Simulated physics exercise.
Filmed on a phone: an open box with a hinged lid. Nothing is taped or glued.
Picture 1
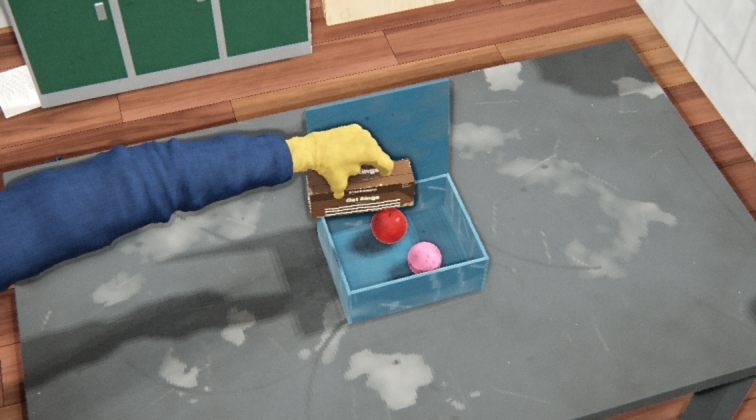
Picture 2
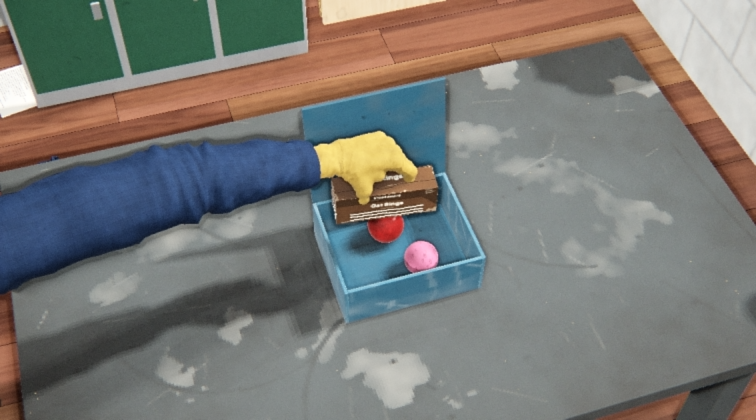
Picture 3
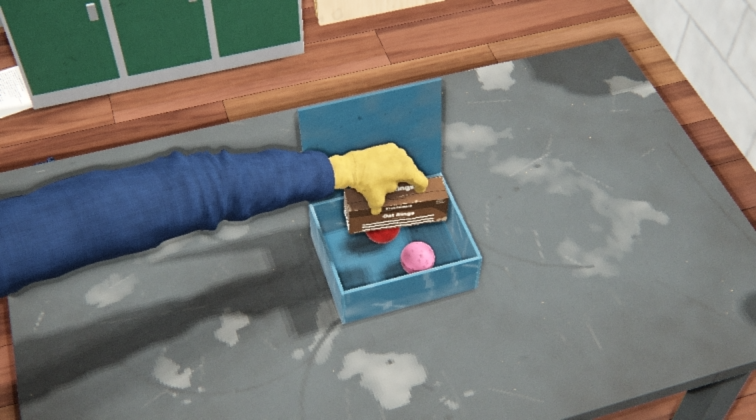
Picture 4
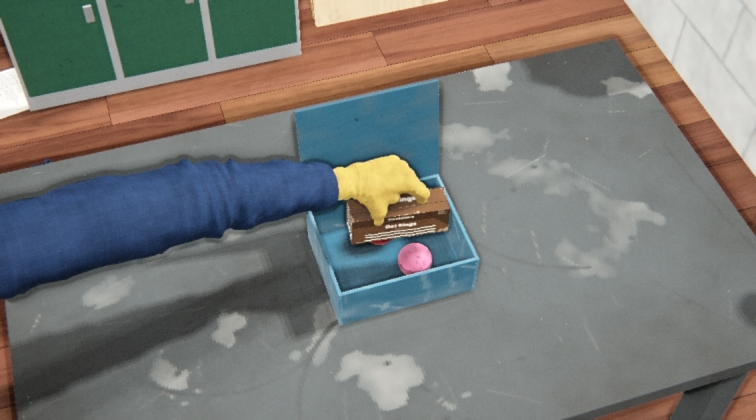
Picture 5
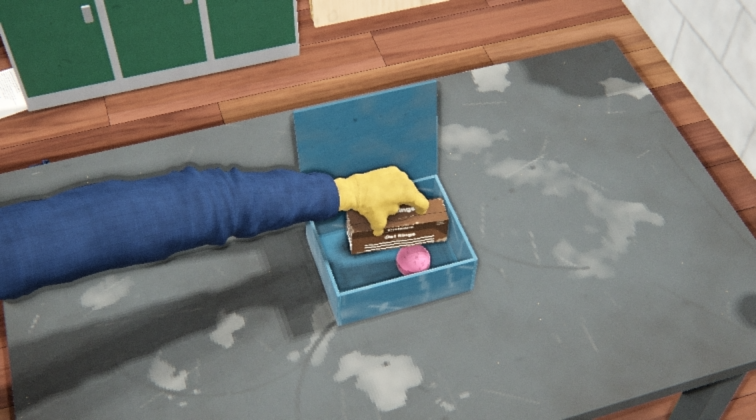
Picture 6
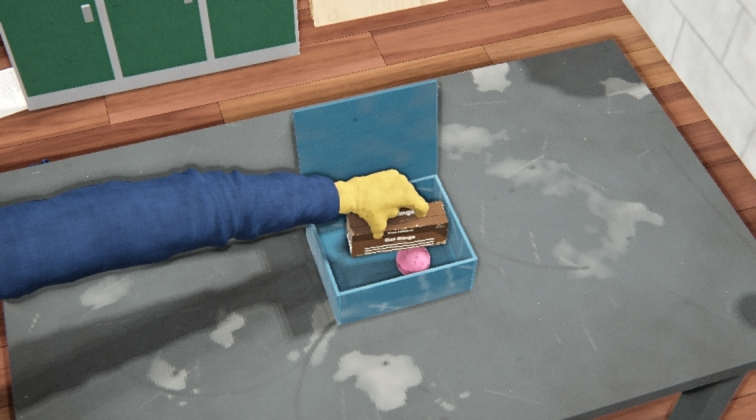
The clip shows a yellow-gloved hand holding a brown carton above an open blue box containing a red ball and a pink ball, then moving it slightly right and lowering it inside, covering the red ball from view.
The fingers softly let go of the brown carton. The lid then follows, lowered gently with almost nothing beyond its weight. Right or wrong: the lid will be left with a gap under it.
Wrong, it closes.
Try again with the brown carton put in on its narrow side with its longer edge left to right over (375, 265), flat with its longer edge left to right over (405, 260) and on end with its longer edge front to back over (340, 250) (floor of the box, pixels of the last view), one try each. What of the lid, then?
Try 1: Lid goes down; try 2: Lid goes down; try 3: Lid stays raised.
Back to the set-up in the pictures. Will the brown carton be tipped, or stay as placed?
By the end it has kept its angle.
Then, 0.50 s past the last view, brown carton displaced a little near (405, 253); pink ball displaced about its own width.
Then, 1.40 s past the last view, lid 70° above the rim; brown carton displaced a little near (405, 253); pink ball displaced about its own width; red apple displaced a little.
Then, 1.90 s past the last view, lid 27° above the rim; brown carton displaced a little near (405, 253); pink ball displaced about its own width; red apple displaced a little.
Finally, lid shut; moved from the start, pink ball and brown carton; red apple still in place. Final places as the last picture's camera would see them, brown carton near (405, 253).
